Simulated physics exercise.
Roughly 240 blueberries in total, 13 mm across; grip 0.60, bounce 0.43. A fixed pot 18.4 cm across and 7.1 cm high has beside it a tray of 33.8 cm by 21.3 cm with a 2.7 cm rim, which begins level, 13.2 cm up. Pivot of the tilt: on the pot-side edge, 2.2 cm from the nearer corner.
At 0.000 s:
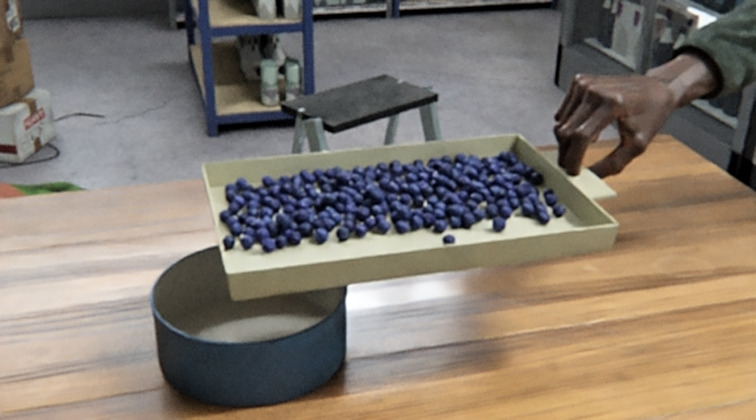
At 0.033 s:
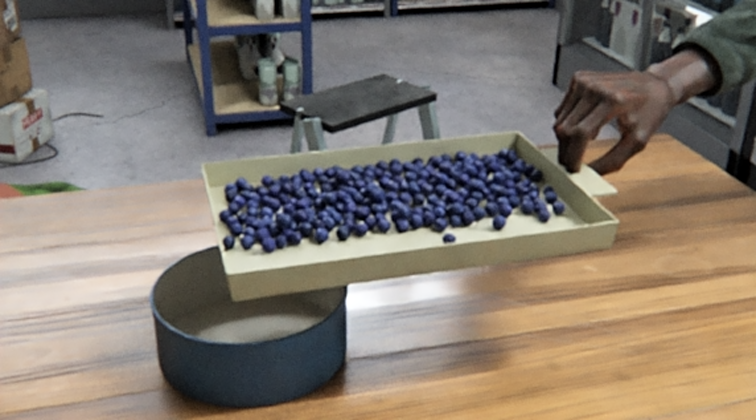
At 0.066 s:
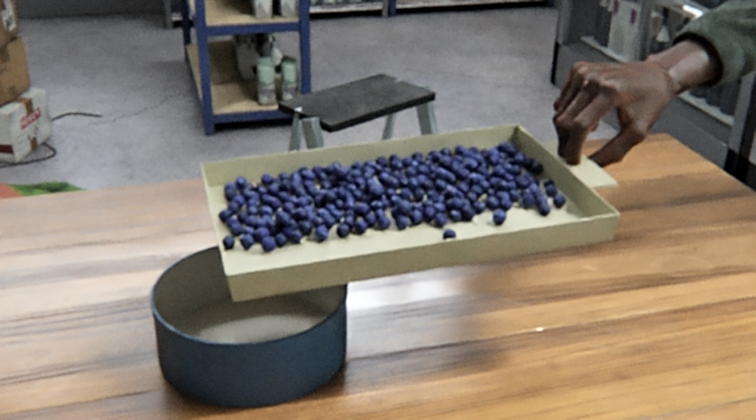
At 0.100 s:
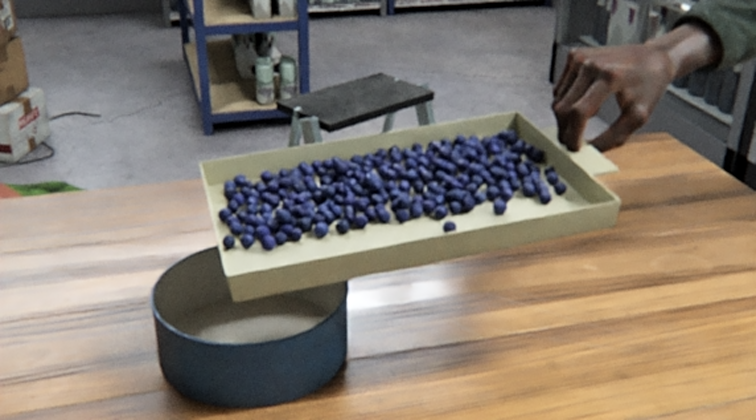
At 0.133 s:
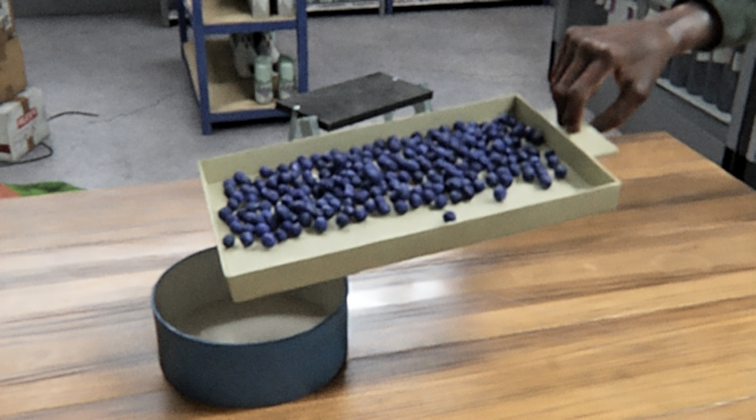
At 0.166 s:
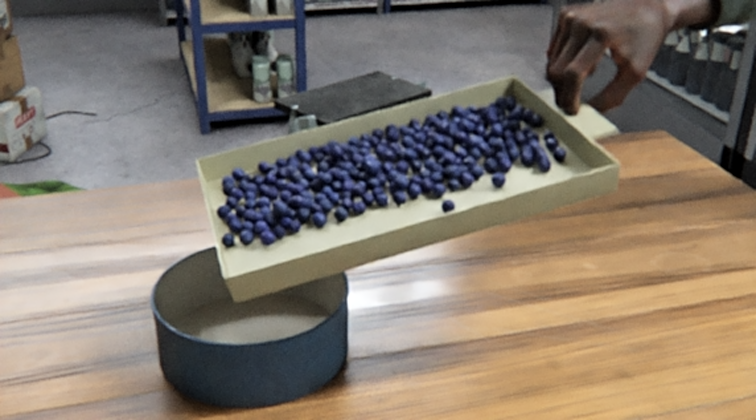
A hand lifts the right end of a tray of blueberries, tilting it leftward.
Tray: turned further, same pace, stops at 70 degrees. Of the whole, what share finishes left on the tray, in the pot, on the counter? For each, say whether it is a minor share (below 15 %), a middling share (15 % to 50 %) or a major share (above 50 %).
Result: Tray: It will be a majority; pot: It will be a small minority; counter: It will be a sizable minority.
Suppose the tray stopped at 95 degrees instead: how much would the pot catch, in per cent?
Pot share: About 0 per cent.
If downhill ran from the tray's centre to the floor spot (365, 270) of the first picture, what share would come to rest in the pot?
Estimate: Some 0 per cent.
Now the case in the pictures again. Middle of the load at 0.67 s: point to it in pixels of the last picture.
The middle of the load should be near (244, 155) then.
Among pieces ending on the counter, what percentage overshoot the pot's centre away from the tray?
Some 100 per cent of the spill lies beyond the centre.
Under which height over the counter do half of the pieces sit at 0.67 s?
Roughly 22 cm above the counter.
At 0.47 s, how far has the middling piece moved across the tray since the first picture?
Displacement on the tray: Roughly 4 cm.
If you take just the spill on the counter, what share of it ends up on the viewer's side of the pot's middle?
Roughly 90 per cent.
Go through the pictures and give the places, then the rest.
Tray tilt 0 degrees, front corners at (230, 271) and (615, 223); middle of the pieces at (391, 200); pot at (250, 286), in the first frame.
Tray tilt 0 degrees, front corners at (231, 272) and (615, 221); middle of the pieces at (391, 199), in the second frame.
Tray tilt 2 degrees, front corners at (230, 272) and (616, 213); middle of the pieces at (391, 195), in the third frame.
Tray tilt 4 degrees, front corners at (230, 273) and (617, 200), lowest corner left front; middle of the pieces at (391, 188), in the fourth frame.
Tray tilt 7 degrees, front corners at (229, 274) and (617, 182), lowest corner left front; middle of the pieces at (390, 179), in the fifth frame.
Tray tilt 10 degrees, front corners at (228, 275) and (616, 163), lowest corner left front; middle of the pieces at (388, 169); pot at (251, 287). Its pace works out near 100 degrees a second, in the sixth frame.
Then, at 0.47 s, tilt 40 degrees; the tray holds 100 %, the pot 0 %.
Then, at 0.67 s, tilt 60 degrees; the tray holds 100 %, the pot 0 %.
After 0.98 s, tilt 70 degrees; the tray holds 80 %, the pot 0 %.
At rest (1.8 s), tray 70 %, pot 0 %, counter 25 %.
